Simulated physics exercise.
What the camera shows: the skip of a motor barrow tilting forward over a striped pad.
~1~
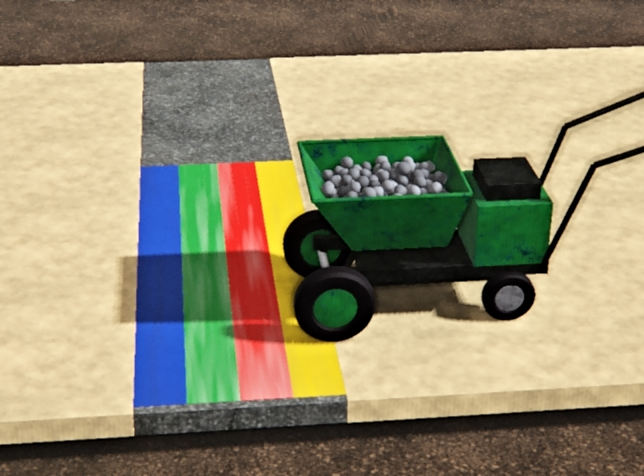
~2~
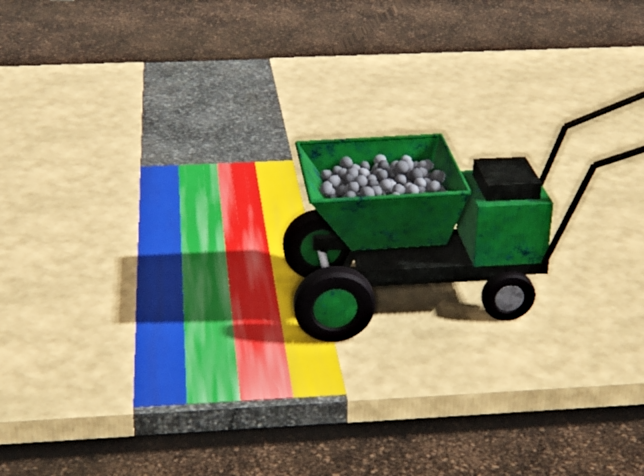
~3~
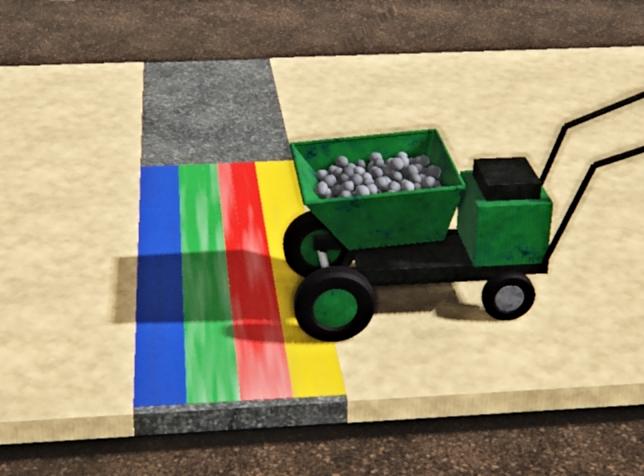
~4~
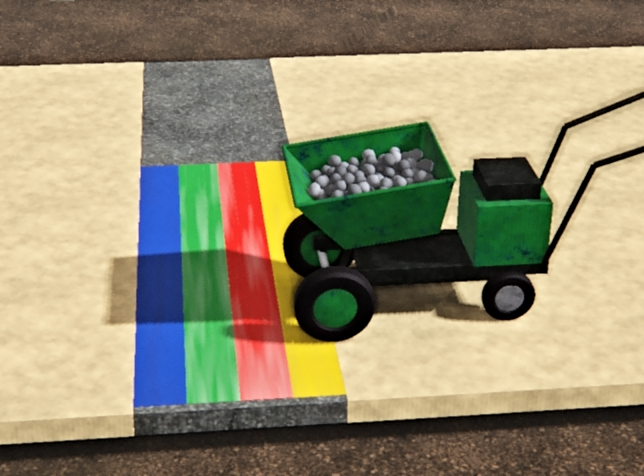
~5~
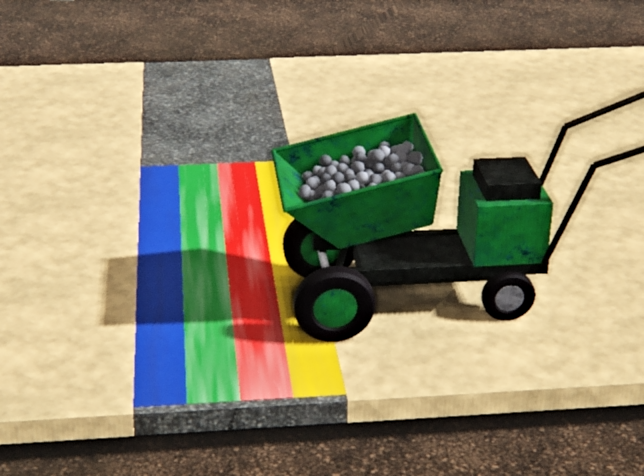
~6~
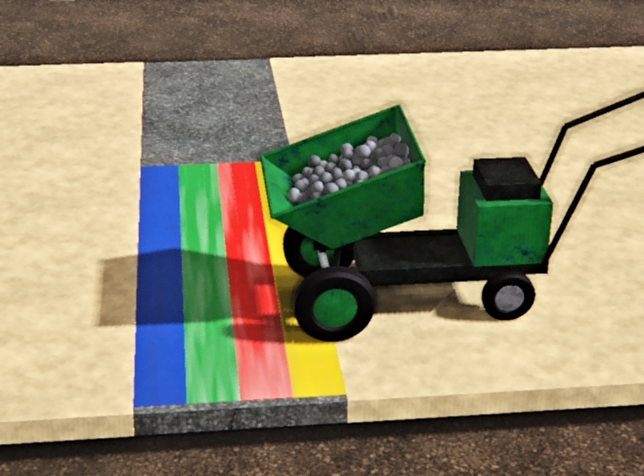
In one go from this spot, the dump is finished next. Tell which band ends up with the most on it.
The most ends up on blue.
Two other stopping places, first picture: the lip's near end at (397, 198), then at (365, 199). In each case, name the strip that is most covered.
I would say the red strip the first time, then green the next.
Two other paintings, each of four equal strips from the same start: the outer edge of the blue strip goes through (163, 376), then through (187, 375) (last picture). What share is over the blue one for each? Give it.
Respectively 40 and 30 percent.
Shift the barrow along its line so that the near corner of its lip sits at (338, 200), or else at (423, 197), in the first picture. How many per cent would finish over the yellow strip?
0 and 30 percent, in that order.
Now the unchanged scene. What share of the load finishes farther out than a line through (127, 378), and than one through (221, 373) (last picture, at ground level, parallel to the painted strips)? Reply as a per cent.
First roughly 30 percent, then 90 percent.
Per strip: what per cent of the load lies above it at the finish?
The yellow strip carries 0 per cent, the red strip 0 per cent, the green strip 25 per cent and the blue strip 40 per cent.
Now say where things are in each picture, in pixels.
The first frame shows lip of the skip at (313, 202), level; top of the load at (391, 189), round cobbles; yellow strip at (314, 364); red strip at (263, 366); green strip at (212, 369); blue strip at (160, 372).
The second frame shows lip of the skip at (311, 202), level; top of the load at (390, 188).
The third frame shows lip of the skip at (305, 203), tipped barely; top of the load at (385, 185).
The fourth frame shows lip of the skip at (296, 206), tipped a little; top of the load at (397, 181).
The fifth frame shows lip of the skip at (285, 211), tipped a little; top of the load at (387, 175).
The sixth frame shows lip of the skip at (273, 217), tipped clearly; top of the load at (384, 163); yellow strip at (314, 364); red strip at (263, 366); green strip at (212, 369); blue strip at (160, 372).
Soon after the last picture, skip tipped steeply; all in the skip.
A little later, skip tipped right over; about two thirds in the skip; a small part over the green strip; about a quarter over the blue strip; a stray few falling; a stray few off the paint.
Later still, skip tipped right over; a small part in the skip; a stray few over the red strip; about a quarter over the green strip; about a third over the blue strip; about a quarter off the paint.
At rest, skip tipped right over; a small part in the skip; none over the yellow strip; a stray few over the red strip; about a quarter over the green strip; about a third over the blue strip; about a quarter off the paint.
